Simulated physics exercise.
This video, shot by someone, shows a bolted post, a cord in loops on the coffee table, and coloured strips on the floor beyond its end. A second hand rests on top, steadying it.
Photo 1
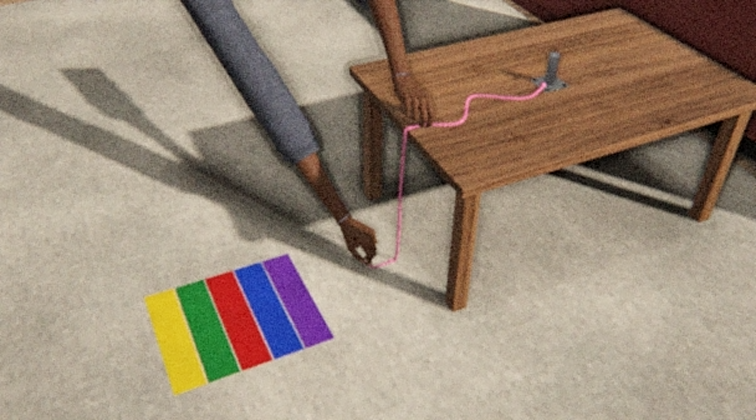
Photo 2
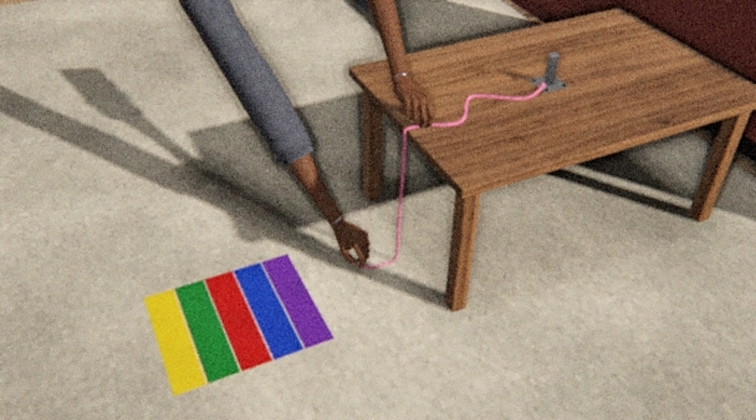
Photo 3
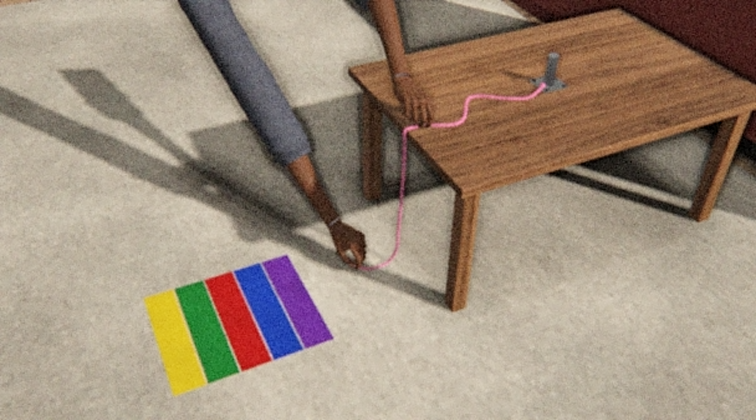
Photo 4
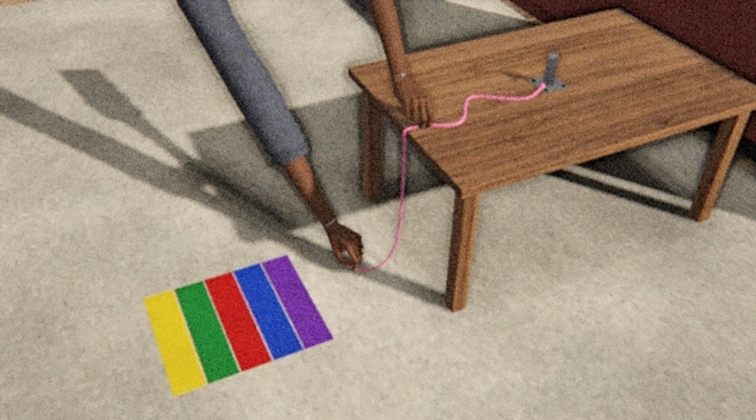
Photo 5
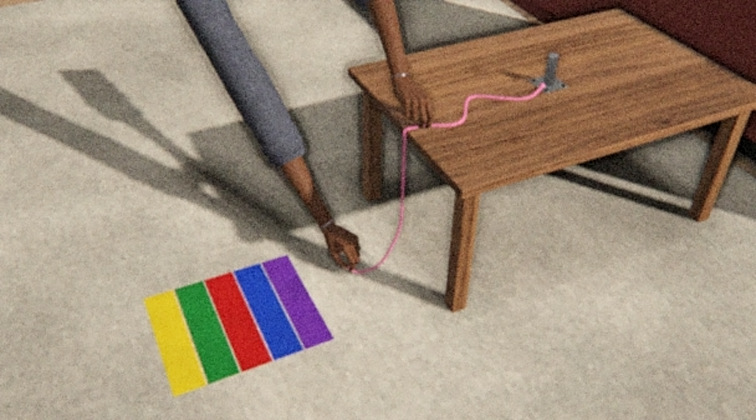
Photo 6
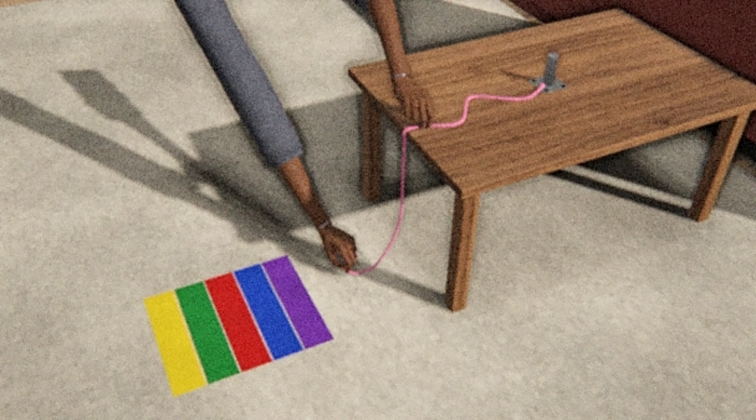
We see one hand resting on a pink cord at the edge of a wooden table while another, near the floor, draws the cord's end slightly left and down, beside a patch of coloured strips.
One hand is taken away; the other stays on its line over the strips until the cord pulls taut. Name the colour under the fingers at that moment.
Red.
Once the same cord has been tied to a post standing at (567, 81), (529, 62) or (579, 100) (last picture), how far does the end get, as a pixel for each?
About (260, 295), then (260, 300), then (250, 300).
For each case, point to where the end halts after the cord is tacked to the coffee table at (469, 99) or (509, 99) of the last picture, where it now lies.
Approximately (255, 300) and (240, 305), respectively.
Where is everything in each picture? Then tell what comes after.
End (365, 262); purple (312, 326); blue (281, 337); red (250, 348); green (218, 359); yellow (185, 370), in the first picture.
End (358, 264); cord through (529, 97) (470, 98) (448, 125) (404, 153) (400, 203) (397, 252), in the second picture.
End (355, 266), in the third picture.
End (351, 267); cord through (529, 98) (469, 98) (447, 125) (404, 153) (402, 203) (392, 253), in the fourth picture.
End (348, 268), in the fifth picture.
End (345, 269); cord through (529, 98) (469, 98) (447, 126) (404, 153) (402, 204) (385, 253), in the sixth picture.
Soon after, end near (285, 289); over purple.
After that, end near (253, 299); over blue.
At the stop, end near (234, 305); over red. The end stops over the red strip.
